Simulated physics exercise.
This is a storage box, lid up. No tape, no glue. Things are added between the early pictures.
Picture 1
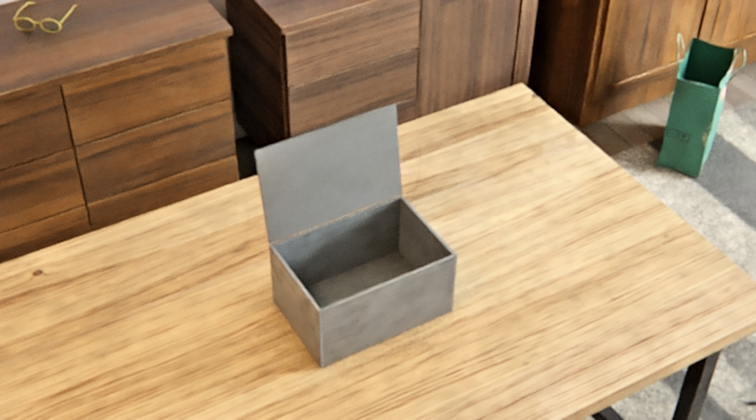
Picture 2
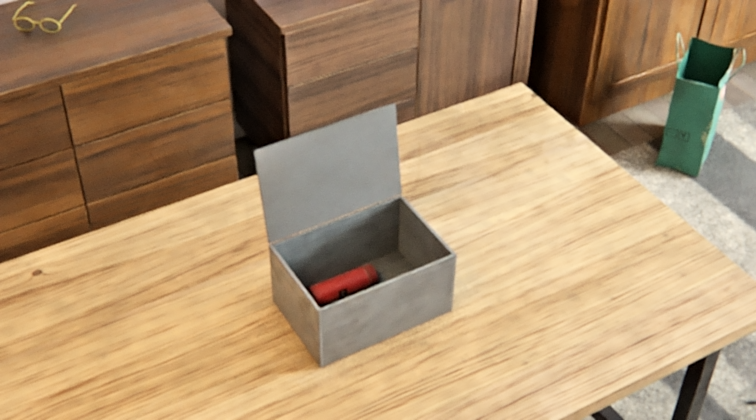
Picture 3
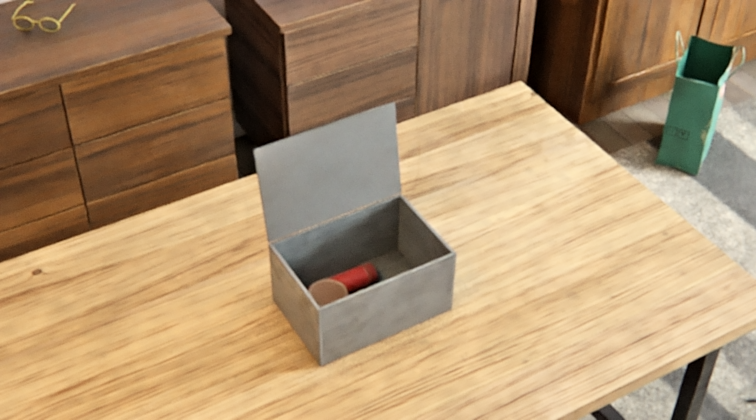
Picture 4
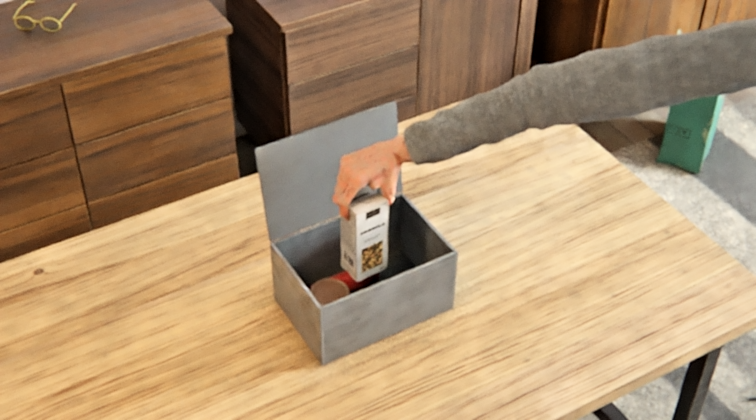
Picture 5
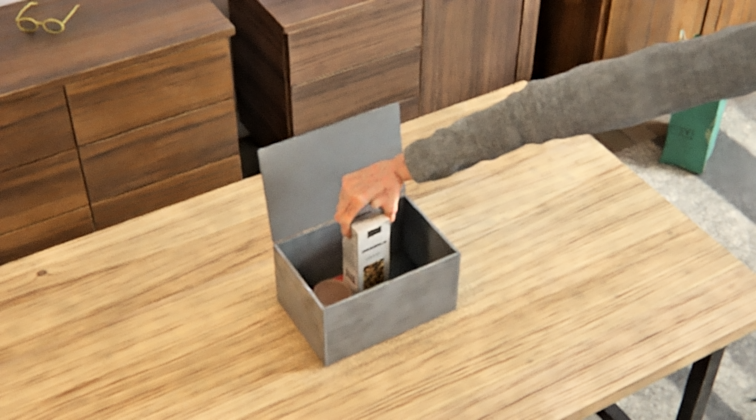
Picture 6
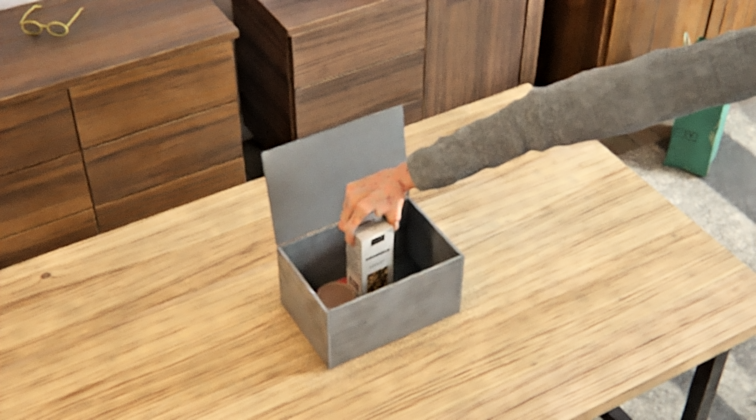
On a wooden table, an open grey box containing a red cylinder, then a round item, and a hand lowering in a white carton.
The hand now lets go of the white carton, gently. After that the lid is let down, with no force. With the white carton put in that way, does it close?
In the end the lid is held up.
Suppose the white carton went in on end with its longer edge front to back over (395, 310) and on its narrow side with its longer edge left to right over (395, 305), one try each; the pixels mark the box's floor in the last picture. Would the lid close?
First, it will not close; second, it closes.
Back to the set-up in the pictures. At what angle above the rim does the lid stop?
Some 20° above the rim.
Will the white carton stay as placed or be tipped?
It keeps its pose.
Then, 0.60 s after the last picture, white carton tipped 7° from how it was near (368, 274).
Then, 1.30 s after the last picture, lid 75° above the rim; white carton slid about its own width near (373, 277); red shaker rolled a little.
Then, 1.80 s after the last picture, lid 44° above the rim; white carton slid about its own width near (372, 277); red shaker rolled a little.
At rest, lid 22° above the rim; moved from the start, white carton; the other 2 in place. Seen from the same camera at the end, white carton near (372, 277).
